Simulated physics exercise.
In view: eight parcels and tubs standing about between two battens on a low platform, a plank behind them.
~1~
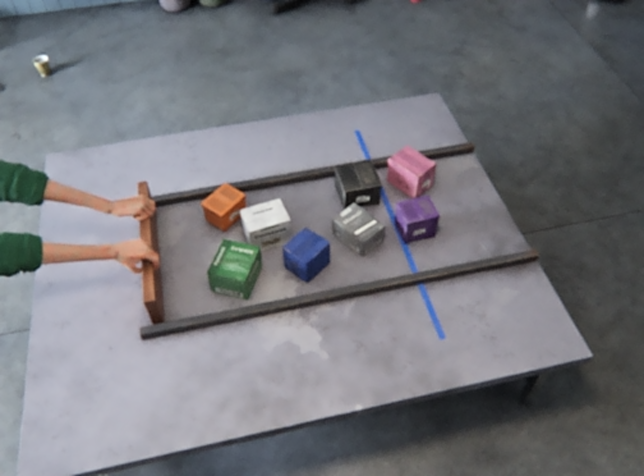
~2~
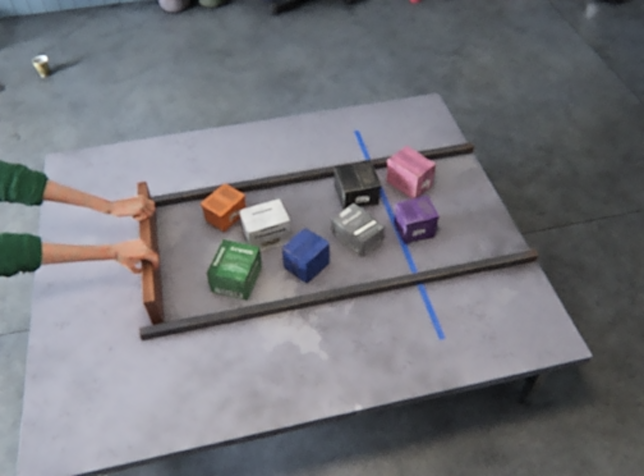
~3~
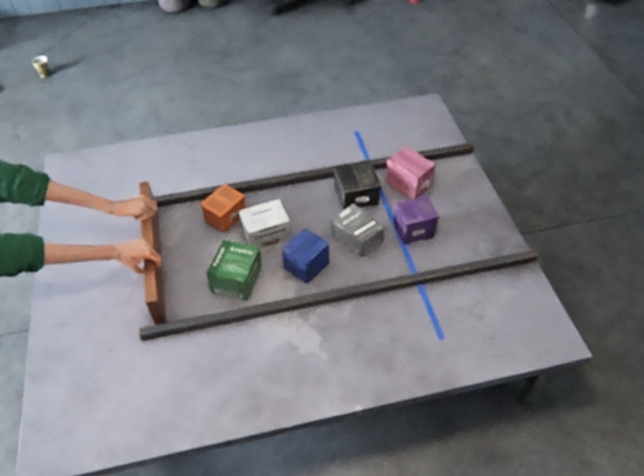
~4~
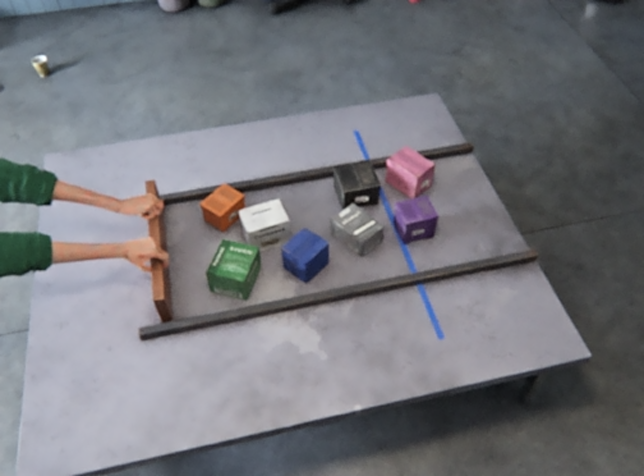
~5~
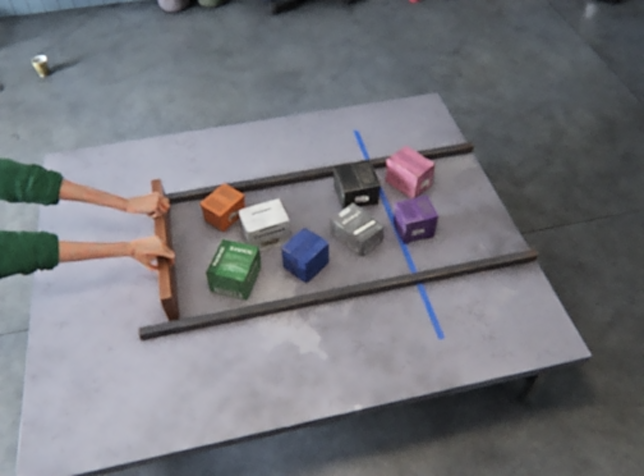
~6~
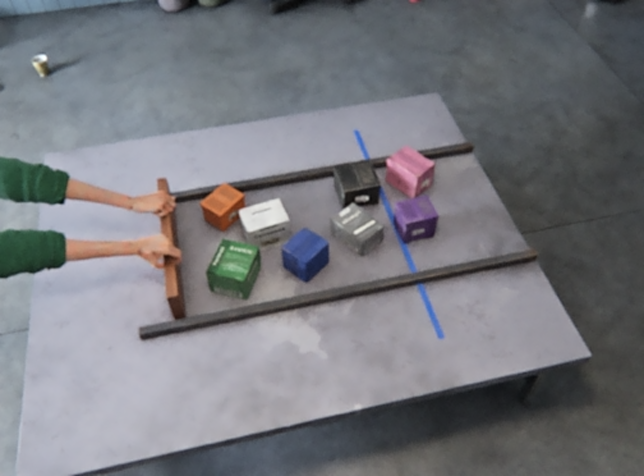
On a low platform, two hands slide a plank slightly right toward eight still boxes.
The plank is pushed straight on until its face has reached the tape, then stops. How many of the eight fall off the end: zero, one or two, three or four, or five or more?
In the end the number that fall off is zero.
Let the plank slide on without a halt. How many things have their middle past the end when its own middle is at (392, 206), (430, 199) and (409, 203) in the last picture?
The counts: 0, 2 and 0.
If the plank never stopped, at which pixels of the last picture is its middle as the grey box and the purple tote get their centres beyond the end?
At (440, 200) for the grey box; at (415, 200) for the purple tote.
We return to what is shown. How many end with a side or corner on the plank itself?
The number is 3.
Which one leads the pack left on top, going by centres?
The purple tote.
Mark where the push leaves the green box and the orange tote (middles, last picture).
About (421, 229), and the other about (390, 171).
Soon after, none off yet; pink parcel at rest near (410, 172); purple tote at rest near (415, 220); black tote at rest near (356, 185).
Then, none off yet; pink parcel at rest near (410, 172); purple tote moved a little near (431, 217); black tote moved a little near (362, 183).
At rest, the number that fall off is zero.
